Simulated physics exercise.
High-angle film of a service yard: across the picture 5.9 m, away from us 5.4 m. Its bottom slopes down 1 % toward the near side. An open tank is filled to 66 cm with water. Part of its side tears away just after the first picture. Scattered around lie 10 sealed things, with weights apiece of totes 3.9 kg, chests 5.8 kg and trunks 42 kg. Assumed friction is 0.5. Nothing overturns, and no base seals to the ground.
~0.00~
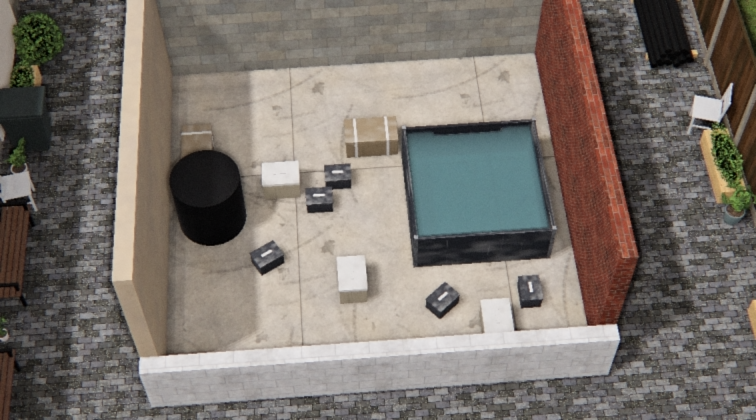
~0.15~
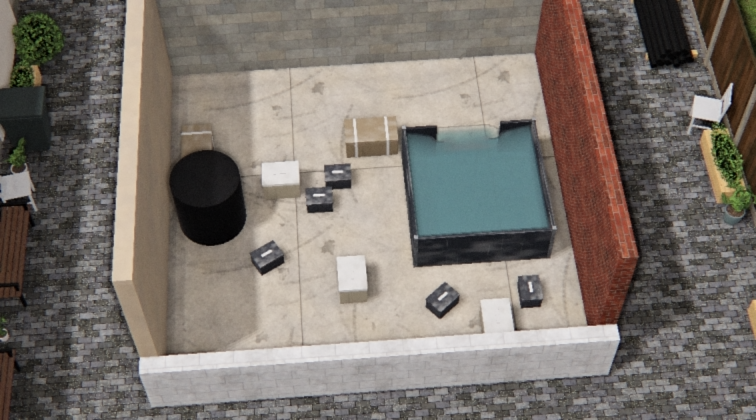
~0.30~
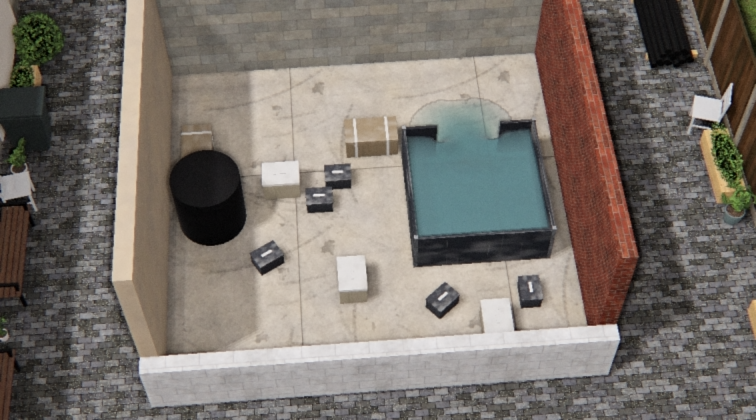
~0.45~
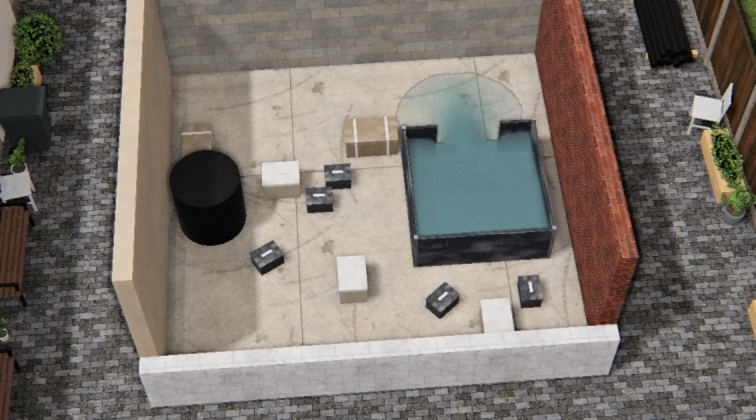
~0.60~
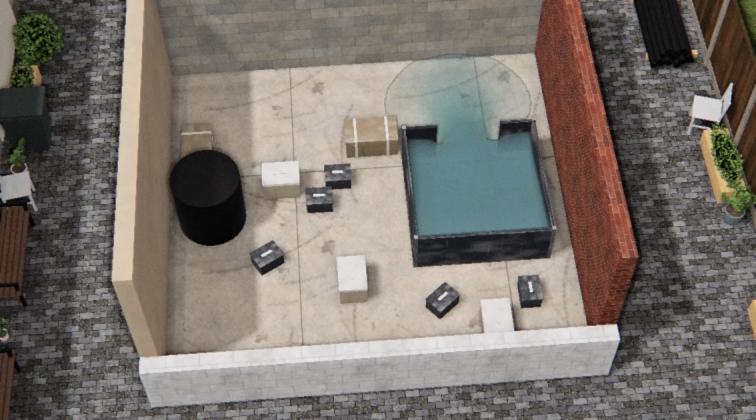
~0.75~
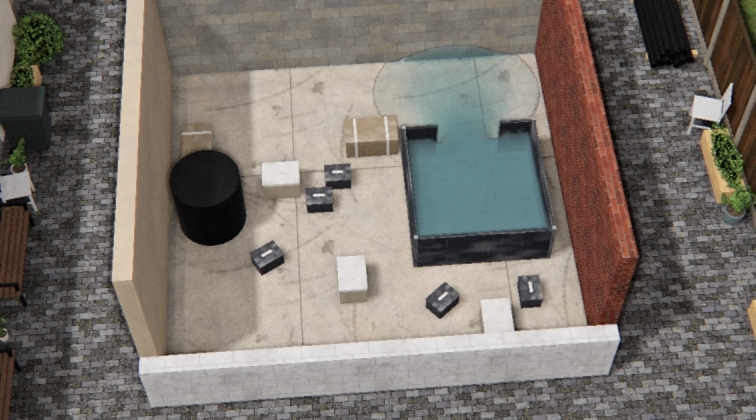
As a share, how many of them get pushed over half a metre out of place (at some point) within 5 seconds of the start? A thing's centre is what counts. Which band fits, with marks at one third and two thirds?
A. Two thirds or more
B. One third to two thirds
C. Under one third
Option C: Under one third.
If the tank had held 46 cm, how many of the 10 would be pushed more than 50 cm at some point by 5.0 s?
In that case the number is 0.
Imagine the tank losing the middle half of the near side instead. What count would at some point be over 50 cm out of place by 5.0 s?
The answer would then be 4.
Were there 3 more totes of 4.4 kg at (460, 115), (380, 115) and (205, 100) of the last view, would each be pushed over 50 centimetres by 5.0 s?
The first comes out beyond the limit, the second beyond the limit, the third beyond the limit.
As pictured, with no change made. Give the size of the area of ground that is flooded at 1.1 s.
Flooded: Near 8.5 m2.
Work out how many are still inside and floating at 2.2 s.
It comes to 0.
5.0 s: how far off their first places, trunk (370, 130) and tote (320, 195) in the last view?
In turn: 0 cm, 0 cm.
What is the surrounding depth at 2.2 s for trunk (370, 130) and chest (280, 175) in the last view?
0 and 0 cm.
After 1.1 s 0 of 10 are over 50 cm from their spots; 0 afloat.
After 2.2 s 0 of 10 are over 50 cm from their spots; 0 afloat.
After 3.5 s 0 of 10 are over 50 cm from their spots; 0 afloat.
After 5.0 s 2 of 10 are over 50 cm from their spots, and 2 have been at some point; 1 afloat.
